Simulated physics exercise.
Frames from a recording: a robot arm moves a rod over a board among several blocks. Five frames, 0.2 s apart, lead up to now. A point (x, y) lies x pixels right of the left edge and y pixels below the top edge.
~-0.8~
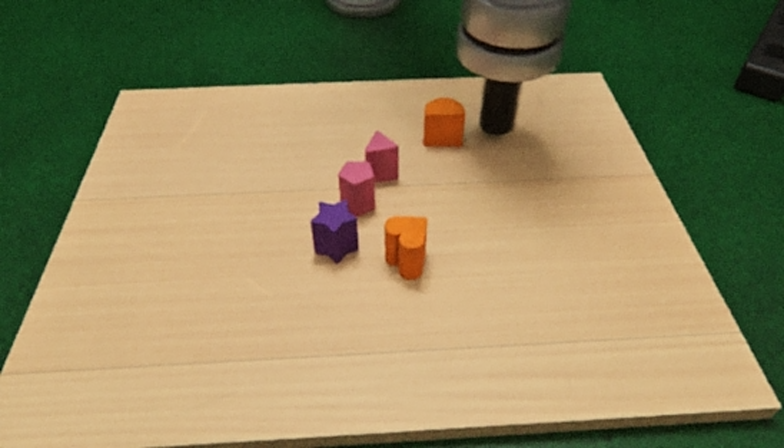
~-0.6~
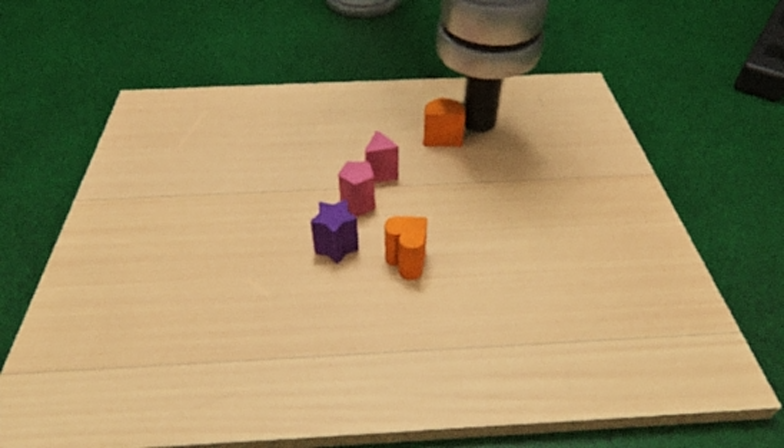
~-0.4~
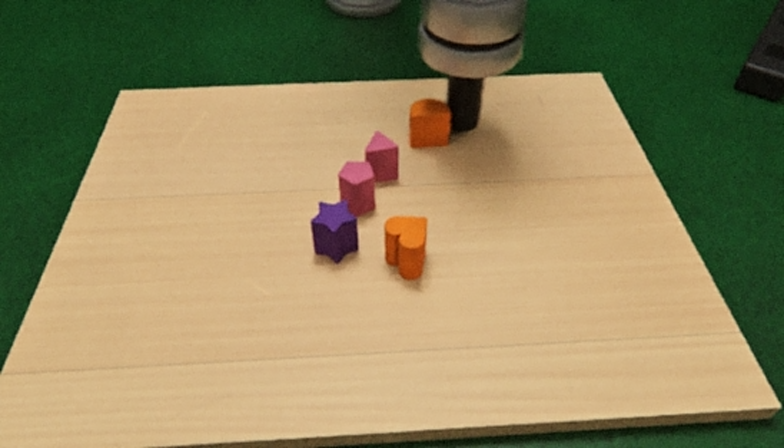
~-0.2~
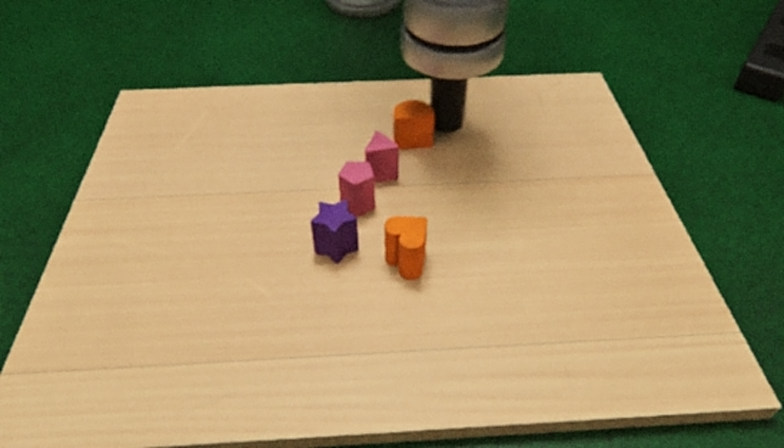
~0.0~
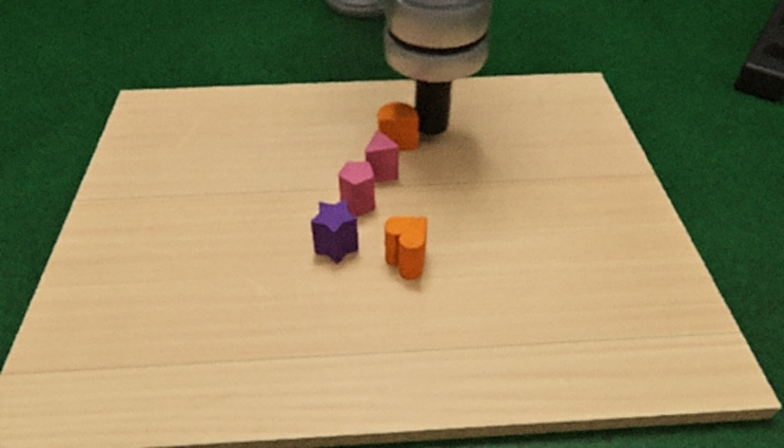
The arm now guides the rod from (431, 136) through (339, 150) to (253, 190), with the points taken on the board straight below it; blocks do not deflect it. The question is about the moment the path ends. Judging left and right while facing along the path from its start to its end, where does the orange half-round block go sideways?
Right-hand side.
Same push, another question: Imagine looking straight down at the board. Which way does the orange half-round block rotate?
It makes a clockwise turn.
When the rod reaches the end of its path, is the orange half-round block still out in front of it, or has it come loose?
Looking at the end of the path, the orange half-round block has slipped free of the rod.
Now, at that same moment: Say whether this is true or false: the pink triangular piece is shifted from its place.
False.
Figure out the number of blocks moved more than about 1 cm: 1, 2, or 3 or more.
1.
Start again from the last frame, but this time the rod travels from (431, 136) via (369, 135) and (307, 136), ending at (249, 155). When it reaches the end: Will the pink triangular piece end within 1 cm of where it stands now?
Going by the path, yes.
The first path, step by step. One third of the way, rod at (366, 132); orange half-round block at (330, 119).
Two thirds of the way, rod at (308, 153); orange half-round block at (268, 131), turned 35° clockwise.
At the end, rod at (250, 180); pink triangular piece not moved; orange half-round block at (229, 137), turned 120° clockwise.
